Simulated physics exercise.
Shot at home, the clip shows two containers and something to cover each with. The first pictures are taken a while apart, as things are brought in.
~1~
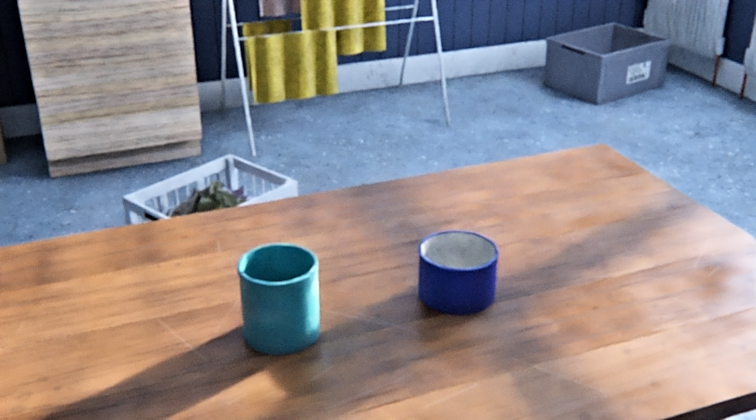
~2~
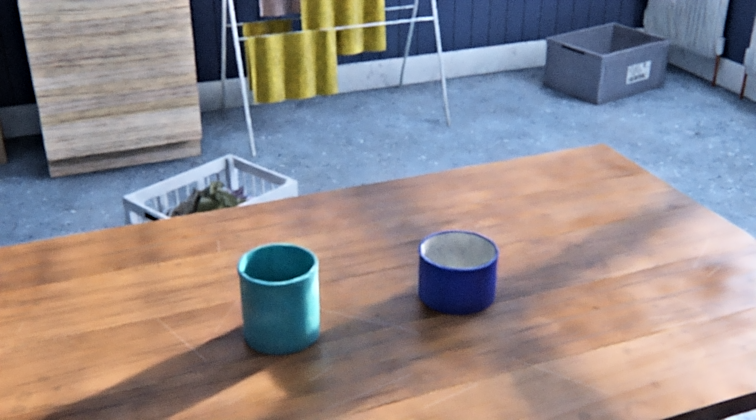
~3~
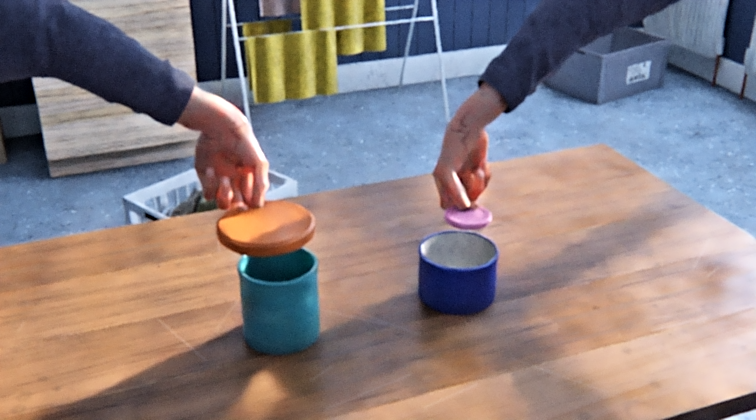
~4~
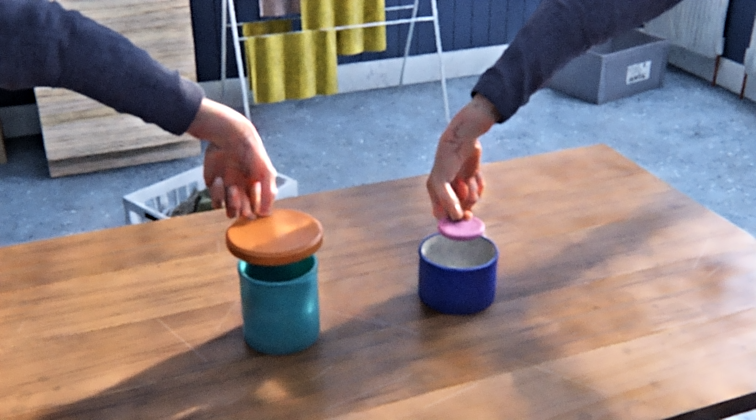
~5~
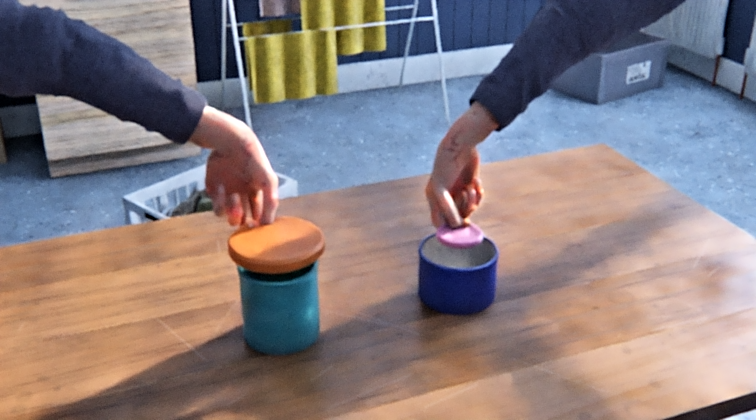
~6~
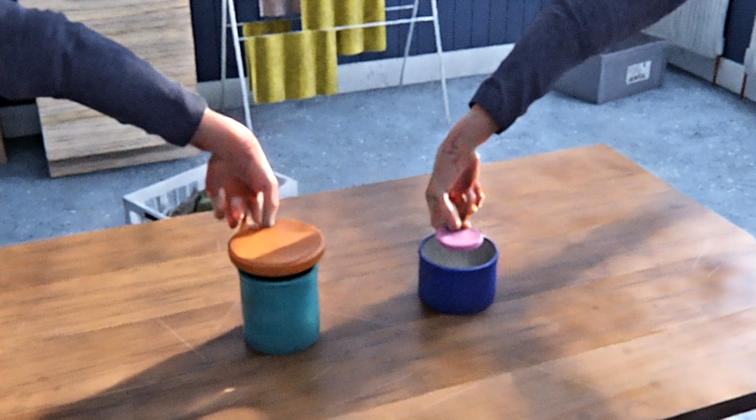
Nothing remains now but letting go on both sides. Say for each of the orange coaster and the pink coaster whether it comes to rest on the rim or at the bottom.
One by one: The orange coaster stays up, the pink coaster passes through.
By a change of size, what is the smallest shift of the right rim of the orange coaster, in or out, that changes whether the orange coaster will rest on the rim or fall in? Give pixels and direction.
12 pixels left.
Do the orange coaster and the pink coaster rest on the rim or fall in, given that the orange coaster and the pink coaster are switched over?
For the orange coaster, it perches on top; for the pink coaster, it drops in.
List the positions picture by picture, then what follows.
Left jar (280, 298), in the first frame.
Right pot (458, 272), in the second frame.
Still on the way; orange coaster (266, 228); left jar (280, 298), in the third frame.
Still on the way; pink coaster (461, 227); right pot (458, 272), in the fourth frame.
Still on the way; orange coaster (277, 244); left jar (280, 298), in the fifth frame.
In place, still held; orange coaster (277, 247); pink coaster (459, 237); right pot (458, 272), in the sixth frame.
Then, 0.14 s past the last view, orange coaster moving near (277, 256); pink coaster travelled about its own width near (458, 266).
Finally, the orange coaster rests on the rim, near (277, 257); the pink coaster falls in, near (457, 288).
